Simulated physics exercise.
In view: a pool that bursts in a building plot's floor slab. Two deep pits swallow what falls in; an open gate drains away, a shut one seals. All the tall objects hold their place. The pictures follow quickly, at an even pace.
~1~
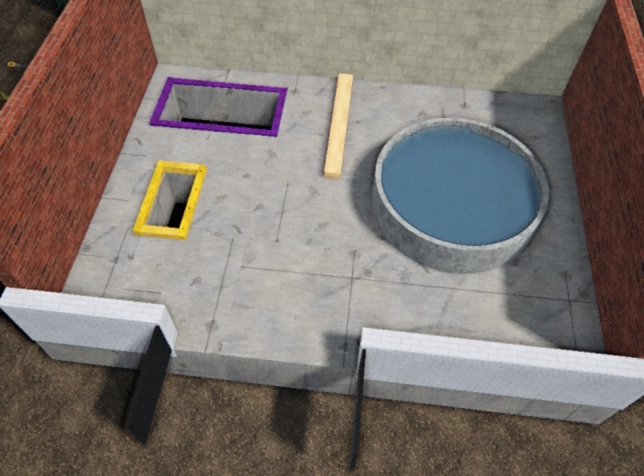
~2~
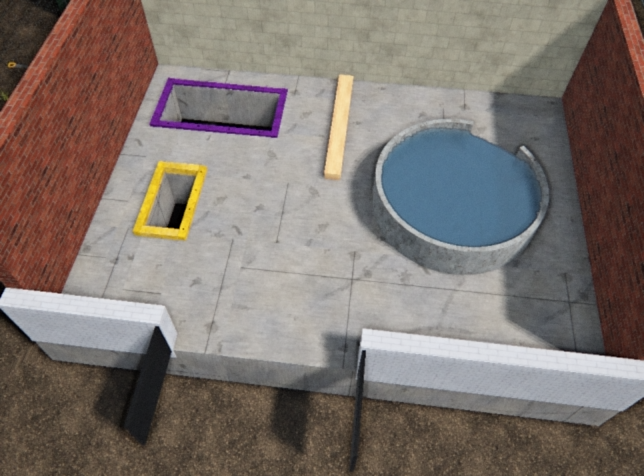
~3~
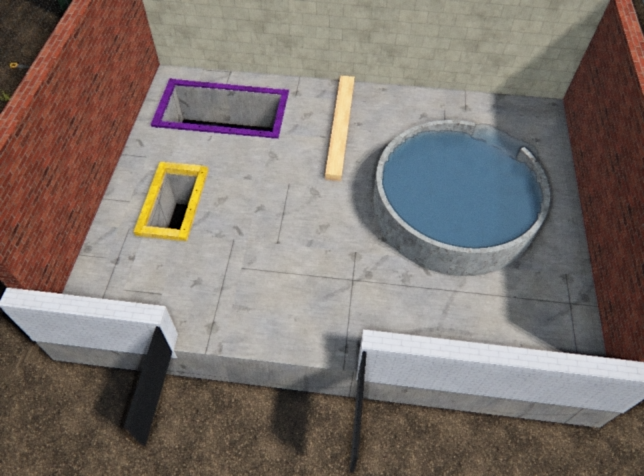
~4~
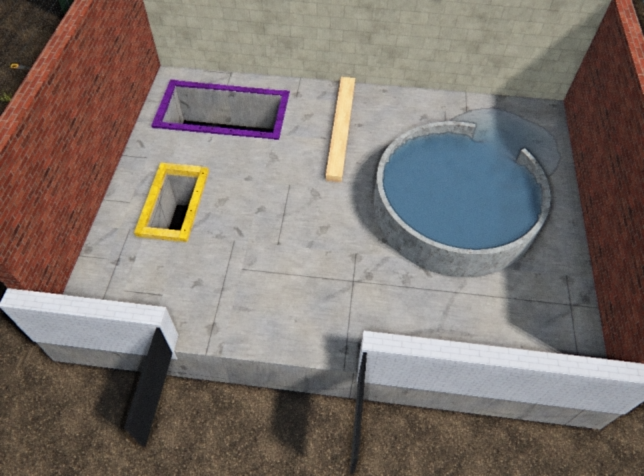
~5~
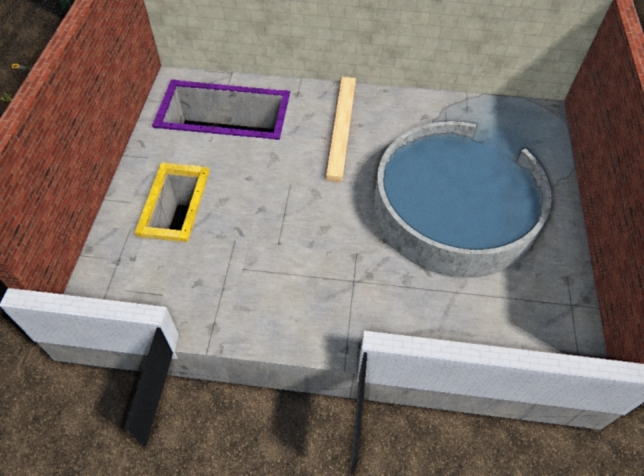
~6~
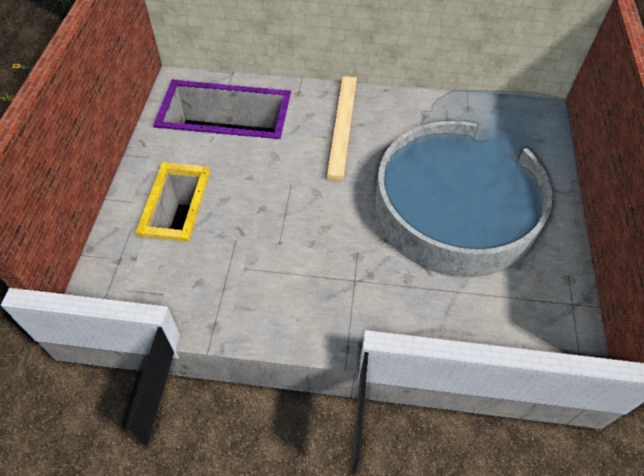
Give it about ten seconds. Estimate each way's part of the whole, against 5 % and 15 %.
The gate takes from 5 to 15 %; the purple pit takes under 5 %; the yellow pit takes under 5 %.
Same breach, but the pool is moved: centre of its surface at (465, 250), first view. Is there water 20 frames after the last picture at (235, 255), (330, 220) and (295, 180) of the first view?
In turn: Clear, clear, dry.
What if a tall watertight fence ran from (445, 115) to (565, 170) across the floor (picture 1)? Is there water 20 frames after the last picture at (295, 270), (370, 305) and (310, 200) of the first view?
As listed: Not flooded, no water, not flooded.
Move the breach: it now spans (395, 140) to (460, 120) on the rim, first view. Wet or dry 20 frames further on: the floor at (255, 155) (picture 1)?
There: Awash.
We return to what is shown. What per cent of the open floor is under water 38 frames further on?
About 65 per cent.
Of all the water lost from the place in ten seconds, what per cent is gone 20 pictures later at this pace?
Close to 0 %.
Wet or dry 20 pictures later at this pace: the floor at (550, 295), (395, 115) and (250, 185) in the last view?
In that order: Awash, flooded, free of water.
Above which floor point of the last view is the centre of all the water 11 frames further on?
I would point to (474, 177).
A moment on, water covers 10 % of the floor; the gate 0 %, the purple pit 0 %, the yellow pit 0 %.
Next, water covers 15 % of the floor; the gate 0 %, the purple pit 0 %, the yellow pit 0 %.
Then, water covers 30 % of the floor; the gate 0 %, the purple pit 0 %, the yellow pit 0 %.
Later, water covers 65 % of the floor; the gate 1 %, the purple pit 0 %, the yellow pit 0 %.
In the end, water covers 80 % of the floor; the gate 12 %, the purple pit 0 %, the yellow pit 0 %.
